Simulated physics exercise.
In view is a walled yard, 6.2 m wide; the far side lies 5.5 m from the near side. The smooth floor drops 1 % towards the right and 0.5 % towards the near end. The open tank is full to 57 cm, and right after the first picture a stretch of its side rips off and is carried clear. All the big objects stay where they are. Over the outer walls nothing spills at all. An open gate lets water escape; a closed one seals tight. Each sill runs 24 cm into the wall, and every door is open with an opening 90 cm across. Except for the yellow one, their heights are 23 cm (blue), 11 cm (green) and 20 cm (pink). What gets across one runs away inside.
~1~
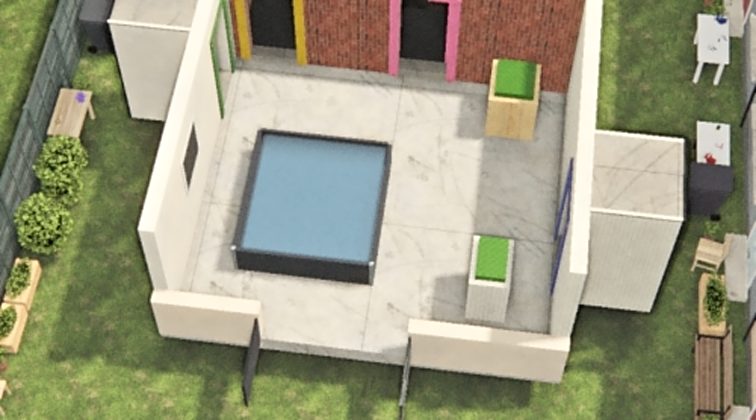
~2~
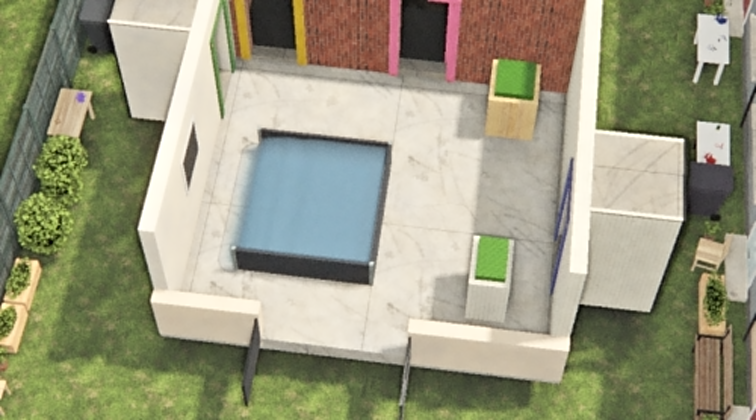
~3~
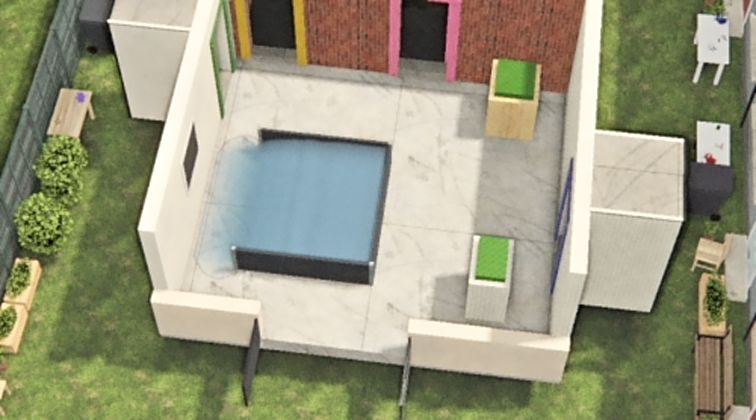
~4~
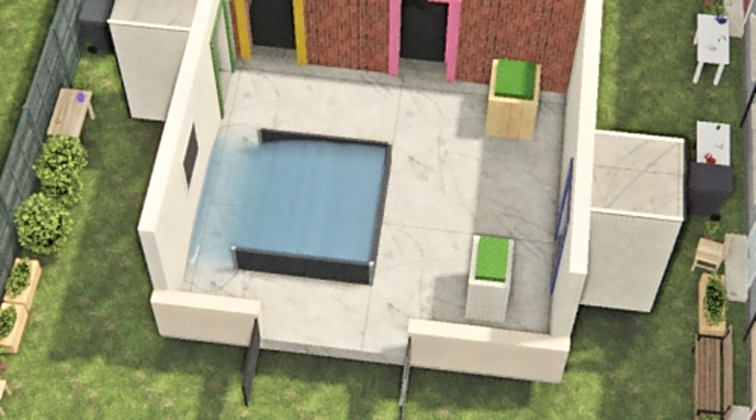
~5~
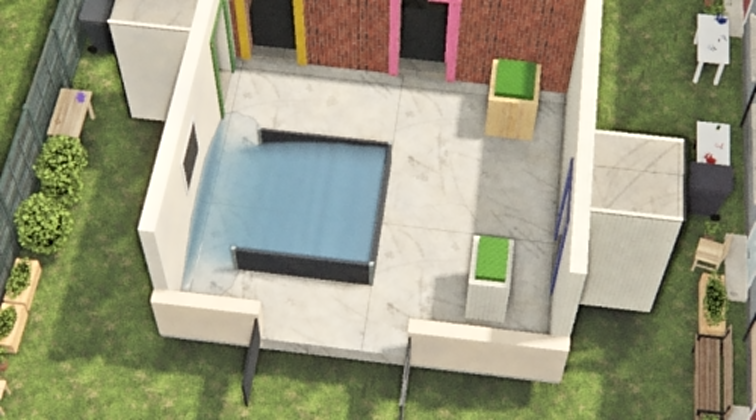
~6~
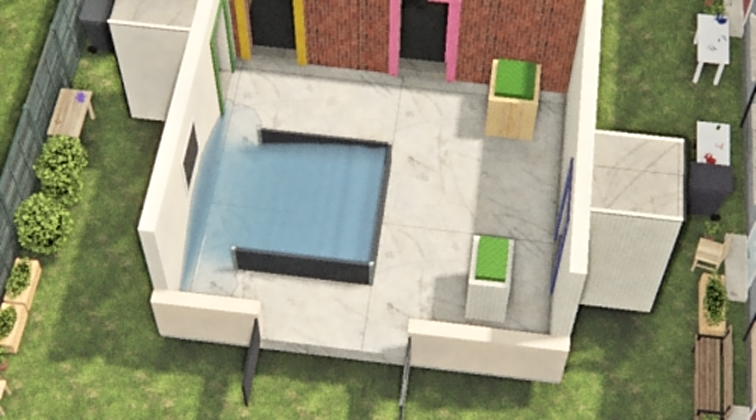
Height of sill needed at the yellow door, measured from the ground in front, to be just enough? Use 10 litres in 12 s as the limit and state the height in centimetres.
Approximately 27 cm.
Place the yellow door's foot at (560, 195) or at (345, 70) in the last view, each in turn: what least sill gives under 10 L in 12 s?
Roughly 12.5 cm for the first and 9.5 cm for the second.
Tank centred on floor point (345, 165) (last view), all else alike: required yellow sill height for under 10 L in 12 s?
Near 32 cm.
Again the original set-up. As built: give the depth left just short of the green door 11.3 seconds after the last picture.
5.5 cm.
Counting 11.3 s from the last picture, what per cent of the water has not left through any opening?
Roughly 82 percent of the water remains.
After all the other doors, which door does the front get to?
Coming last is the blue one.
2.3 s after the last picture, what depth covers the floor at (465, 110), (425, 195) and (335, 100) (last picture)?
Close to 0, 0 and 2 cm, one after the other.
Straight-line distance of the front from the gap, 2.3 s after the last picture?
Roughly 4.8 m from the gap.
Then, 0.7 s after the last picture water covers 20 % of the floor, deepest (46 cm) near (176, 314); 4 cm at the yellow door, 0 litres in over its 9 cm sill.
Then, 2.3 s after the last picture water covers 45 % of the floor, deepest (32 cm) near (176, 314); 25 cm at the yellow door, 135 litres in over its 9 cm sill.
Then, 11.3 s after the last picture water covers 95 % of the floor, deepest (14 cm) near (533, 358); 7 cm at the yellow door, 255 litres in over its 9 cm sill.
At the yellow door as built, the water peaked near 28 cm, 1.7 s after the last picture.
Run again over the same 12 s with other heights there, 18 litres in over 25 cm, 5 litres over 29 cm. The limit of 10 litres is kept from about 27 cm up.
